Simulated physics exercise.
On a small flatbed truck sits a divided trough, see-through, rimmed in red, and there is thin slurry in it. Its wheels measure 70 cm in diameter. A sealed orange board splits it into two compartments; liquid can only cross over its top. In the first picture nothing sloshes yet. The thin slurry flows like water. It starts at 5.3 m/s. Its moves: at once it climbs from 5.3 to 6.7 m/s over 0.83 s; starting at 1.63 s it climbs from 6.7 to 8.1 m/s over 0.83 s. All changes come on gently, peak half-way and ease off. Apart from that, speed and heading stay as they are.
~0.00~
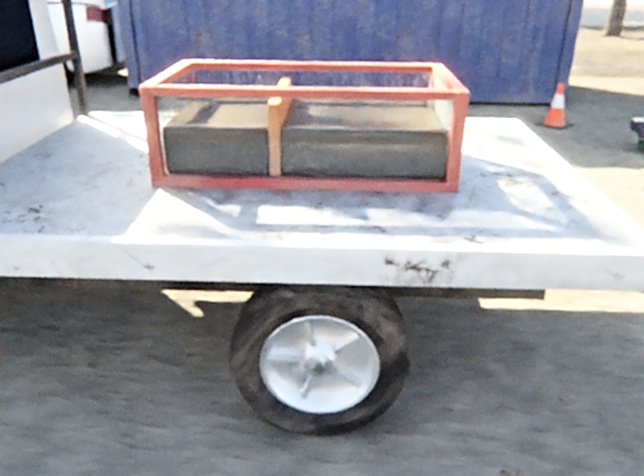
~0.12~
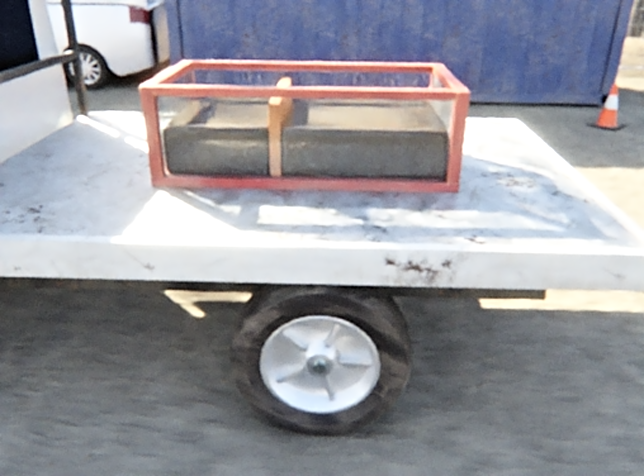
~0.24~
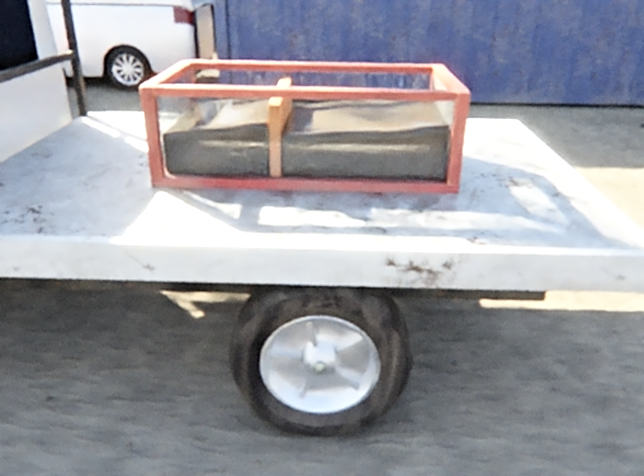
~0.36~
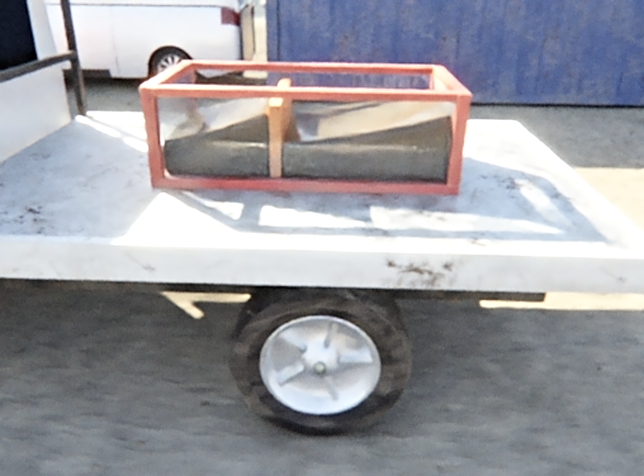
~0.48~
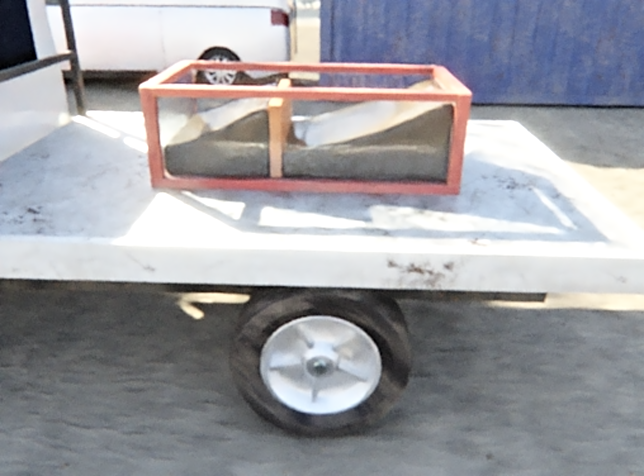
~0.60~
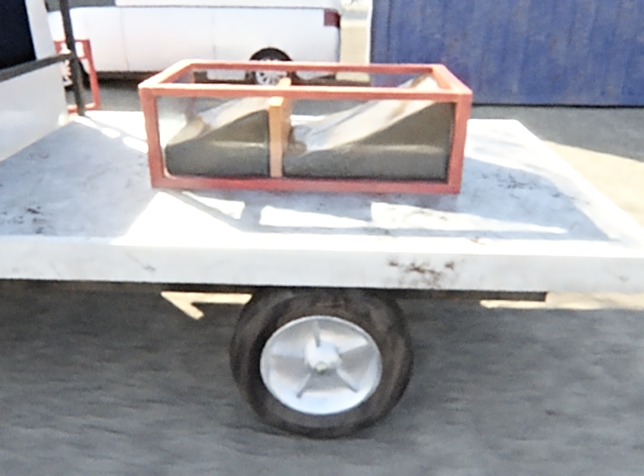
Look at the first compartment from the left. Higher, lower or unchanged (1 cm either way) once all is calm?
That compartment finishes unchanged.
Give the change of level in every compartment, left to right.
In cm: 0, 0.
By 1.20 s the compartments hold 21, 21 cm, left to right.
By 2.10 s the compartments hold 21, 21 cm, left to right.
By 3.00 s the compartments hold 21, 21 cm, left to right.
By 5.45 s the compartments hold 21, 21 cm, left to right.
